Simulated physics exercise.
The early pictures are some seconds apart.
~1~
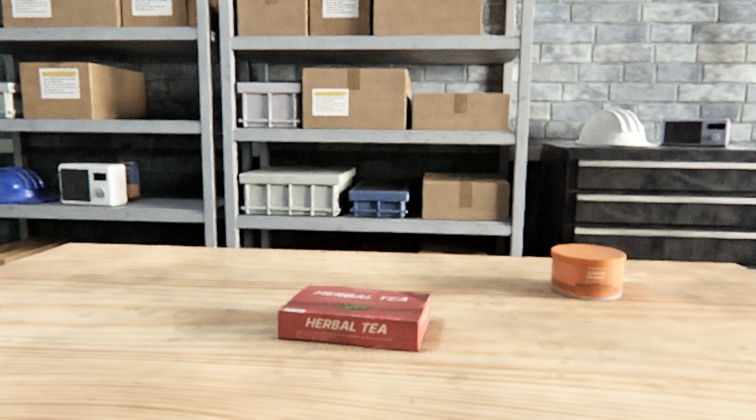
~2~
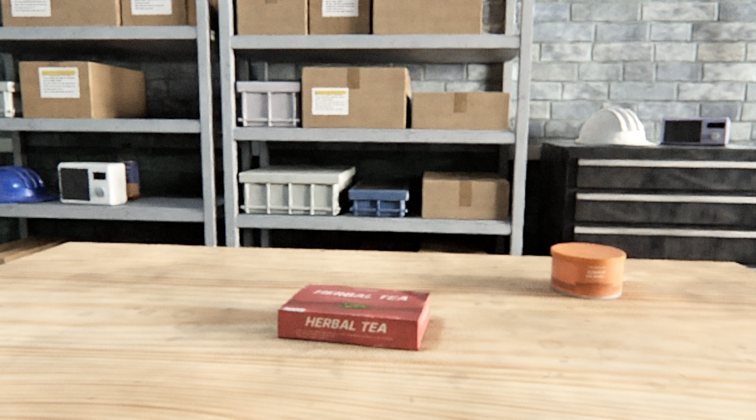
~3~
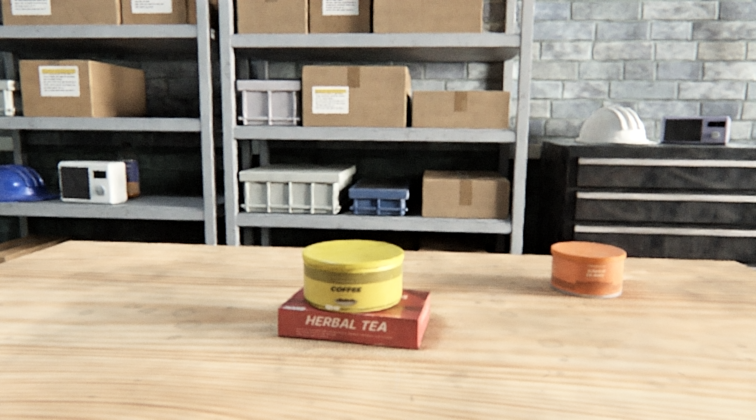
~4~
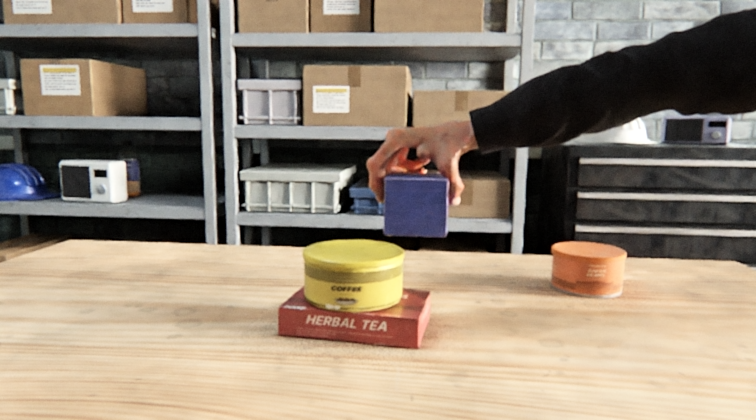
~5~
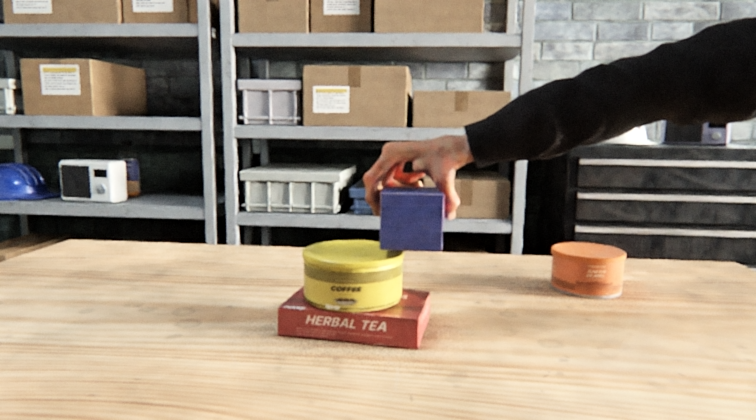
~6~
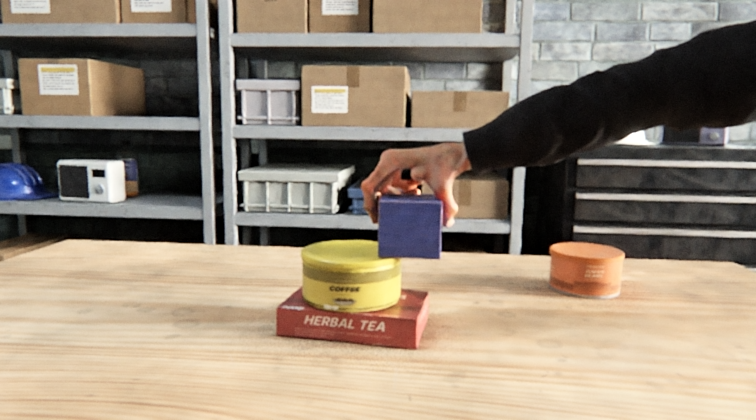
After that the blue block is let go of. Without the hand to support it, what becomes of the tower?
The tower collapses.
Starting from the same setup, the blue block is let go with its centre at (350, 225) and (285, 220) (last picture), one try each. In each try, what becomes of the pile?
Lab note - try 1: No collapse; try 2: Collapse.
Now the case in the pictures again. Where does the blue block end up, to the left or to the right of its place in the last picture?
It shifts to the viewer's right.
Then, 0.40 s later than the last frame, blue block now fallen.
Then, 1.00 s later than the last frame, nothing new.
When it is over, fallen, blue block; the other 3 as before. End places, in pixels of the last picture, blue block near (480, 303). The pile loses its balance.
